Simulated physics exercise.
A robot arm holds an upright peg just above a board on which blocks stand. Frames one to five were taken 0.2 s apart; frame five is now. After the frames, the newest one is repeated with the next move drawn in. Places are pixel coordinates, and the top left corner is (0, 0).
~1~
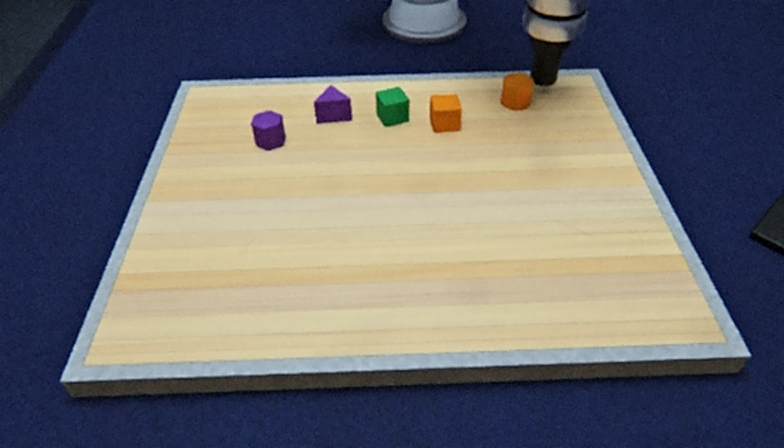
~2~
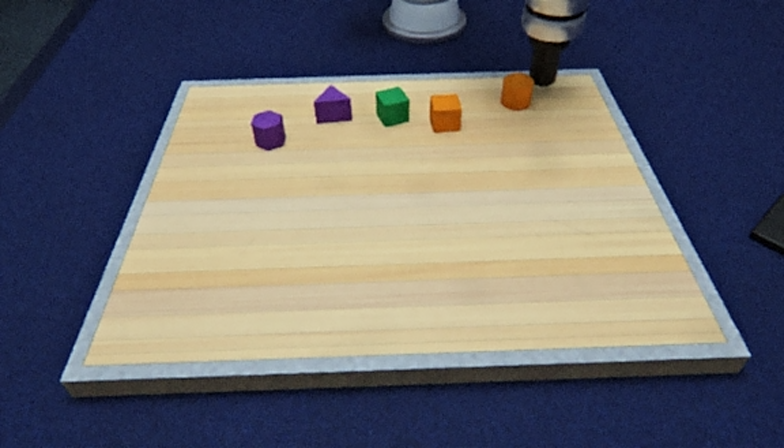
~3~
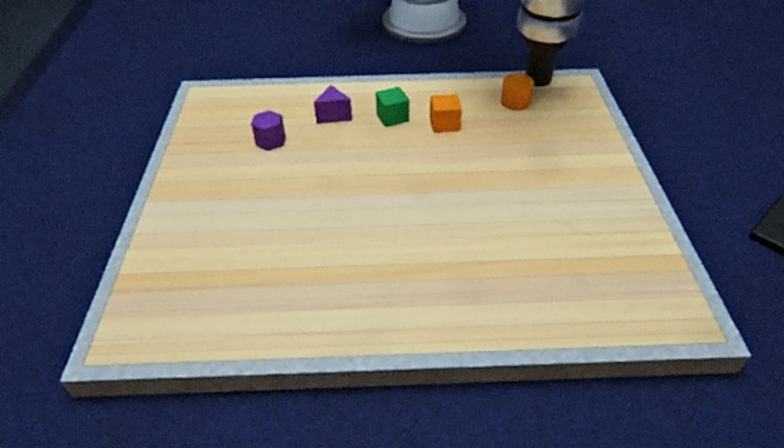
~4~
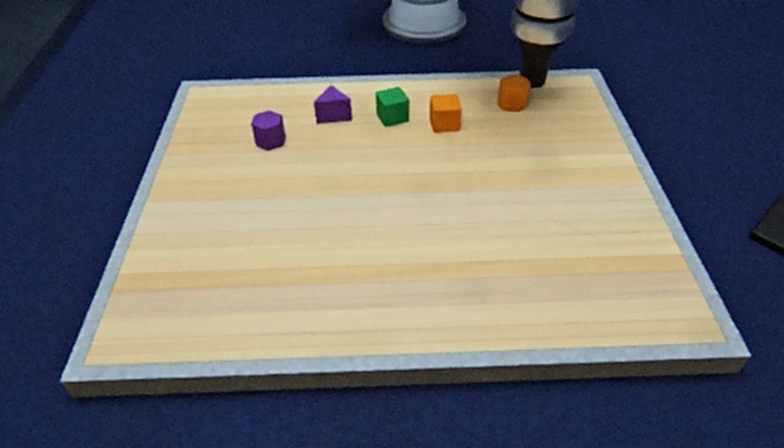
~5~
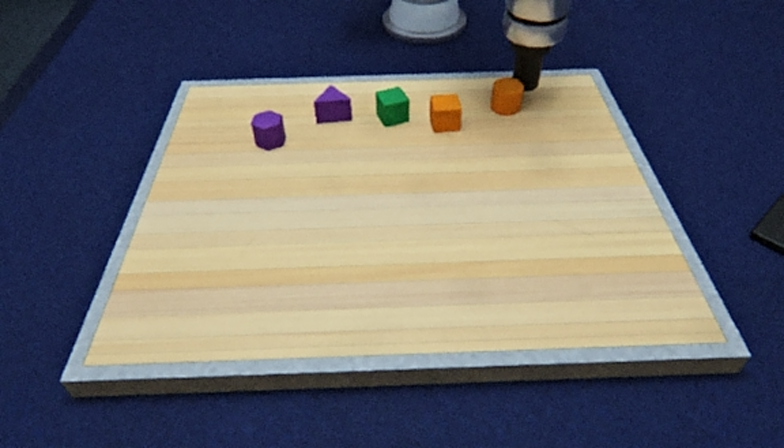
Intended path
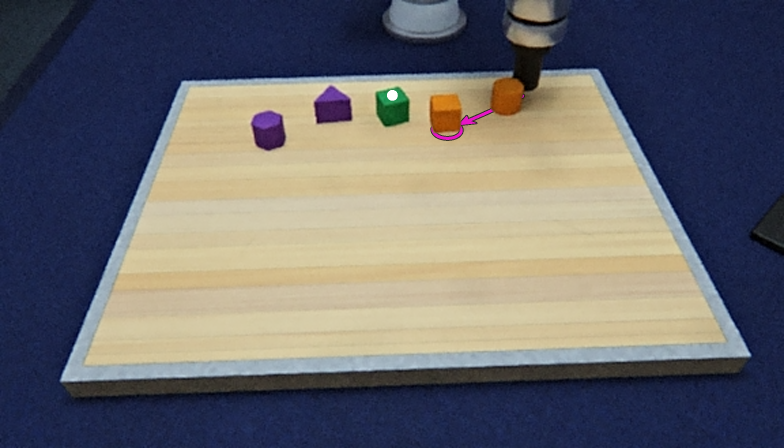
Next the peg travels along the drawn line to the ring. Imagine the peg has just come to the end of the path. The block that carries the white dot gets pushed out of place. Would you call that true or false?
Answer: False.
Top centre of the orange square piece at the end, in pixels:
Close to (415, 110).
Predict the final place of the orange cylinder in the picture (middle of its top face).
Its top middle is near (458, 125).
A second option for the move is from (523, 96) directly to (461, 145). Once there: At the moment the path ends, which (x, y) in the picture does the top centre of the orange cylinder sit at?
Just about (433, 128).
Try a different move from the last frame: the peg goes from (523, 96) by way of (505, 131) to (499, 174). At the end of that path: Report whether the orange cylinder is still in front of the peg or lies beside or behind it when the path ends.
Lost on the way.
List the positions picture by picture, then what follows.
The first frame shows tip of the peg (543, 80), middles of tops, green square piece (392, 95), orange square piece (446, 102), orange cylinder (519, 80).
The second frame shows peg (542, 80), nothing pushed.
The third frame shows peg (538, 81), nothing pushed.
The fourth frame shows peg (532, 83), orange cylinder (515, 82).
The fifth frame shows peg (525, 85), green square piece (392, 95), orange square piece (446, 102), orange cylinder (509, 85).
The line goes in a line from (523, 96) to (447, 130); the dot is on the green square piece.
The first path, step by step. One third of the way, peg (500, 97); orange cylinder (486, 99).
Two thirds of the way, peg (475, 108); orange square piece (441, 104), turned 30° clockwise; orange cylinder (468, 113).
At the end, peg (448, 119); green square piece unmoved; orange square piece (415, 110), turned 50° clockwise; orange cylinder (458, 125).
